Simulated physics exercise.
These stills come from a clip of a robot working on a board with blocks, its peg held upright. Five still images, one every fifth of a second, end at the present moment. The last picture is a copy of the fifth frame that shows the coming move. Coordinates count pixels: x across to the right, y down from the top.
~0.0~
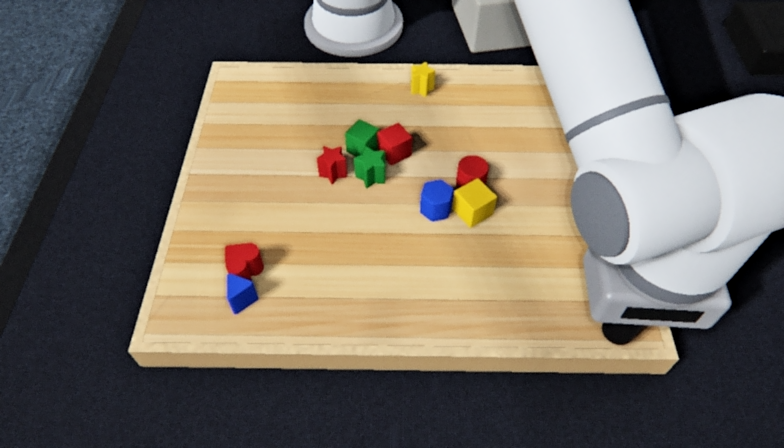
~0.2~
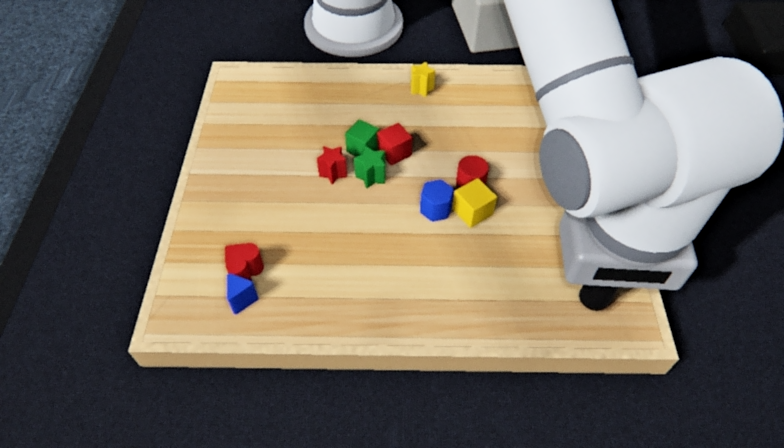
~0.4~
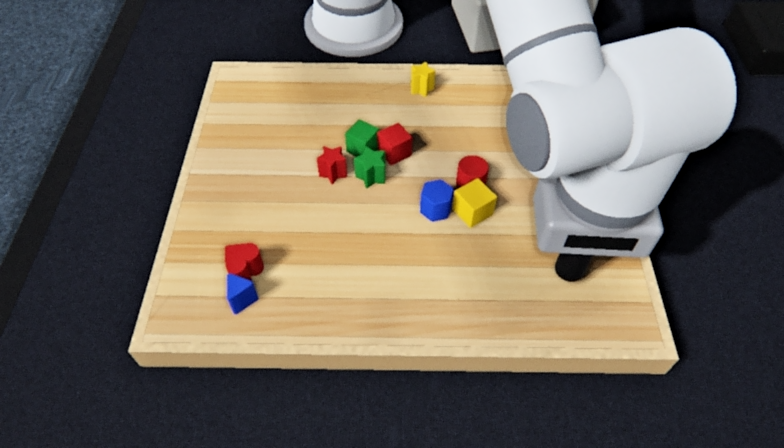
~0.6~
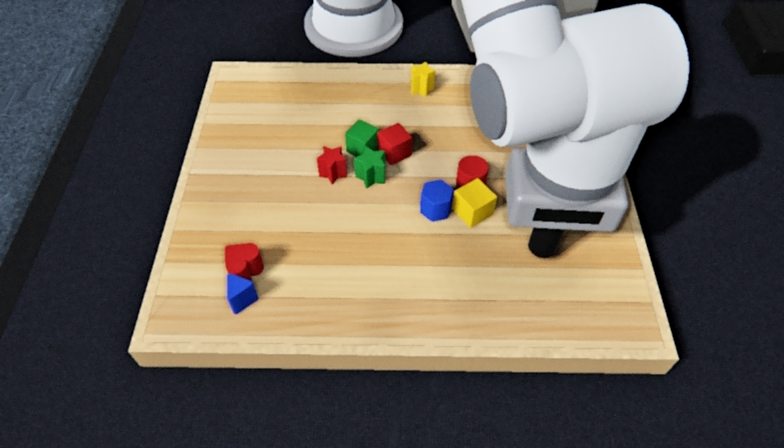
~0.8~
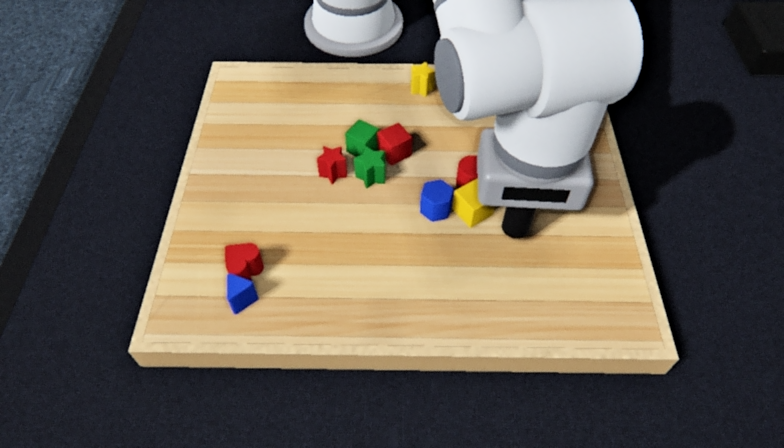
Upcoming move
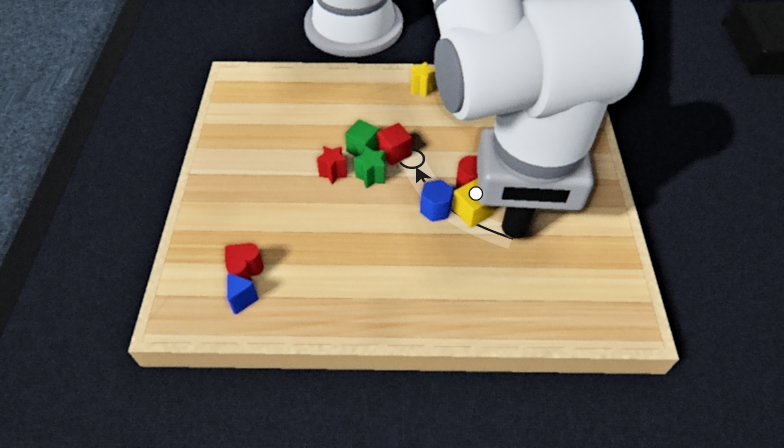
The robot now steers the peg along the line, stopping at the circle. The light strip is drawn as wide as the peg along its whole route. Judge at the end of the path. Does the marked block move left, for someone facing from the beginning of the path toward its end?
No - that is not the case.
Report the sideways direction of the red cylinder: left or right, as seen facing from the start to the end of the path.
Goes right.
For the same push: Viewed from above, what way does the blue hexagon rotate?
Viewed from above: Anti-clockwise.
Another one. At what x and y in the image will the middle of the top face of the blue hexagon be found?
Pixel (401, 174).
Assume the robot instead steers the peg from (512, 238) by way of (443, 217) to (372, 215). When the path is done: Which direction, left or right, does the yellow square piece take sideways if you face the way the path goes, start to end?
Heads right.
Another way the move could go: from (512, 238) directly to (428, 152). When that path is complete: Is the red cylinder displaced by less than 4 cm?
Going by the path, no.
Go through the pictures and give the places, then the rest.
Peg tip (617, 332); block tops, red square piece (395, 134); blue hexagon (437, 191); red cylinder (474, 165); yellow square piece (476, 194), in the first frame.
Peg (594, 298); blocks unchanged, in the second frame.
Peg (569, 270); blocks unchanged, in the third frame.
Peg (542, 247); blocks unchanged, in the fourth frame.
Peg (515, 228); red square piece (395, 134); blue hexagon (437, 191); red cylinder (474, 165); yellow square piece (476, 194), in the fifth frame.
Path on the board, from (512, 238) via (466, 219) and (432, 191), ending at (412, 159); the dot is on the yellow square piece.
What follows on the original path. One third of the way, peg (468, 208); blue hexagon (429, 187), turned 30° anticlockwise; red cylinder (471, 155); yellow square piece (459, 179), turned 30° clockwise.
Two thirds of the way, peg (433, 180); blue hexagon (405, 177), turned 100° anticlockwise; red cylinder (470, 141); yellow square piece (441, 150), turned 85° clockwise.
At the end, peg (412, 147); red square piece (391, 129), turned 10° anticlockwise; blue hexagon (401, 174), turned 125° anticlockwise; red cylinder (470, 139); yellow square piece (439, 129), turned 155° clockwise.
